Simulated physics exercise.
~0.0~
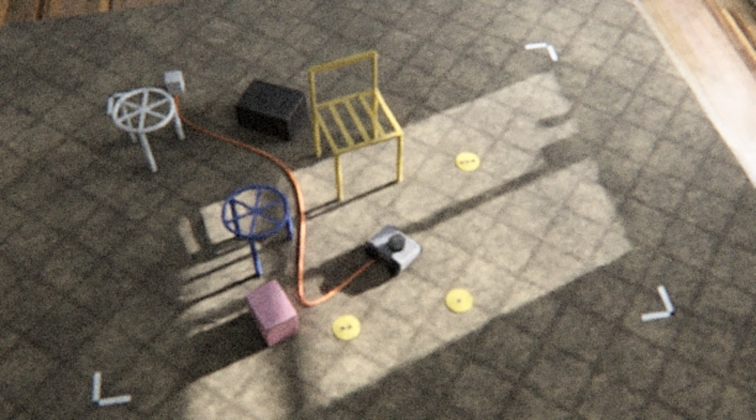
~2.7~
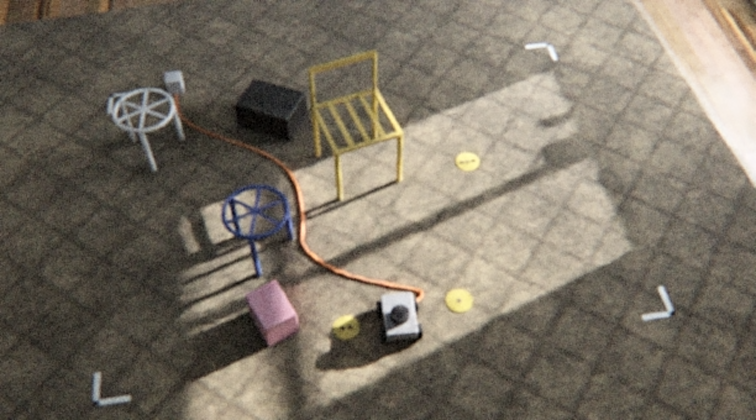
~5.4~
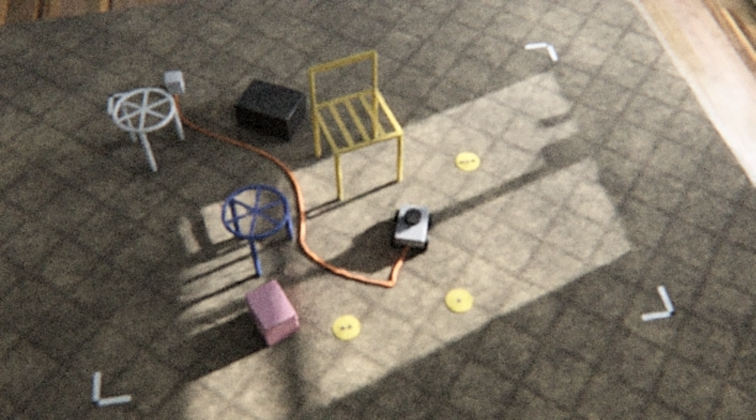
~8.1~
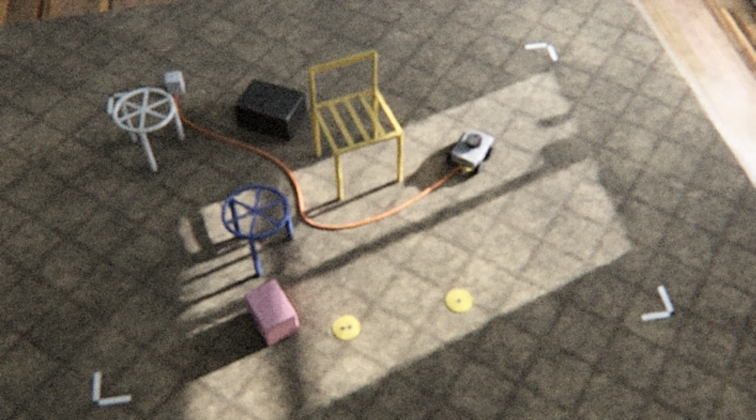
The video shows a small cart trailing an orange lead across a sunlit floor among stools, crates and a yellow chair. It moves down between two yellow marks, heads back up, then stops at the upper mark right of the chair, the other objects still in place.
